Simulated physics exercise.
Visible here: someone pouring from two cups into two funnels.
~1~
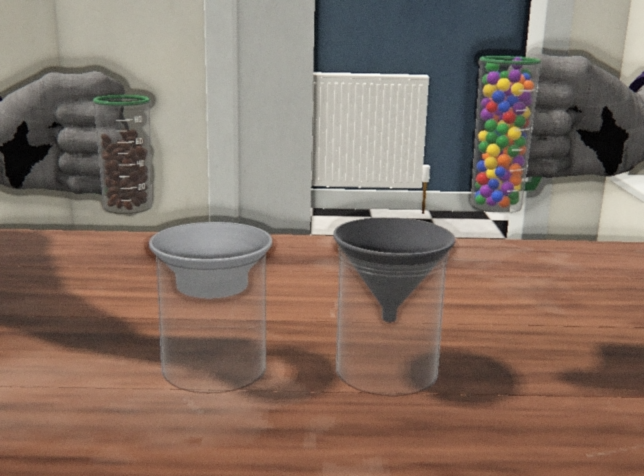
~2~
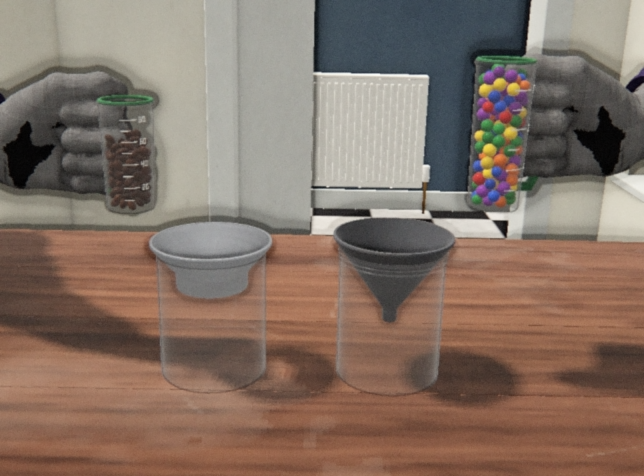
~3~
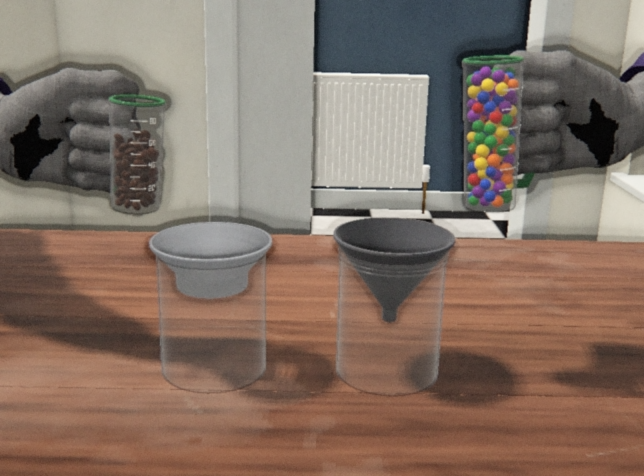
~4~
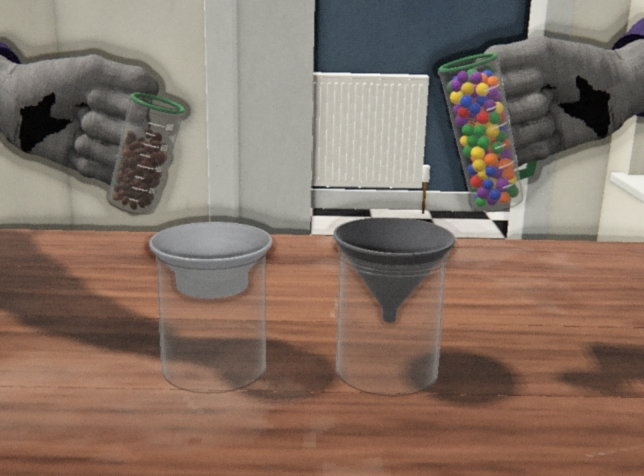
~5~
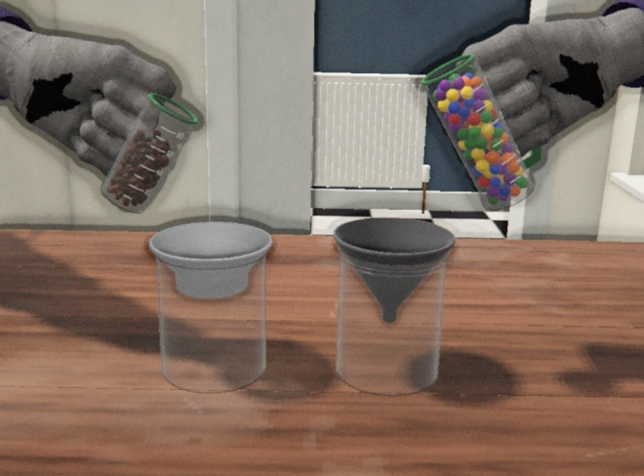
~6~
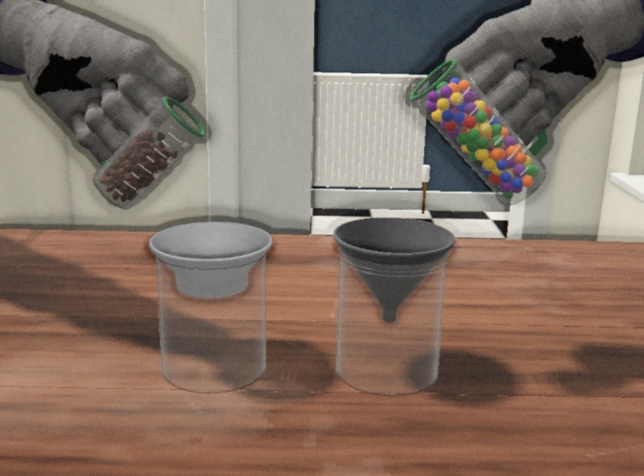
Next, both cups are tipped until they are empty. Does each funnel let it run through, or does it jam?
In order: Left funnel: Ends up empty, right funnel: Ends up stuck.
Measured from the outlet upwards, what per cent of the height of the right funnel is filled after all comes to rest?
Roughly 95 per cent.
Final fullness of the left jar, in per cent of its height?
About 15 %.
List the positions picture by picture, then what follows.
Left funnel (212, 250), outlet at (212, 285), about 7 pieces wide; left cup (125, 155), holding flat chocolate drops; right funnel (393, 245), outlet at (389, 320), narrower than one piece; right cup (503, 135), holding round plastic beads, in the first frame.
Left cup (129, 155), upright; right cup (499, 135), upright, in the second frame.
Left cup (137, 155), tipped 4°; right cup (491, 135), tipped 4°, in the third frame.
Left cup (144, 155), tipped 17°; right cup (484, 135), tipped 17°, in the fourth frame.
Left cup (148, 155), tipped 30°; right cup (480, 135), tipped 30°, in the fifth frame.
Left funnel (212, 250), outlet at (212, 285); left cup (148, 155), tipped 44°; right funnel (393, 245), outlet at (389, 320); right cup (480, 135), tipped 44°, in the sixth frame.
Then, 0.25 s later than the last frame, left, every one still in the cup; right, every one still in the cup.
Then, 0.57 s later than the last frame, left, every one still in the cup; right, almost all still in the cup, just a few in or over the funnel.
Then, 0.91 s later than the last frame, left, almost all still in the cup, about a tenth in or over the funnel, just a few down in the jar; right, roughly two thirds still in the cup, roughly a third in or over the funnel.
When it is over, left, every one down in the jar; right, every one stuck in the funnel, not one down in the jar.
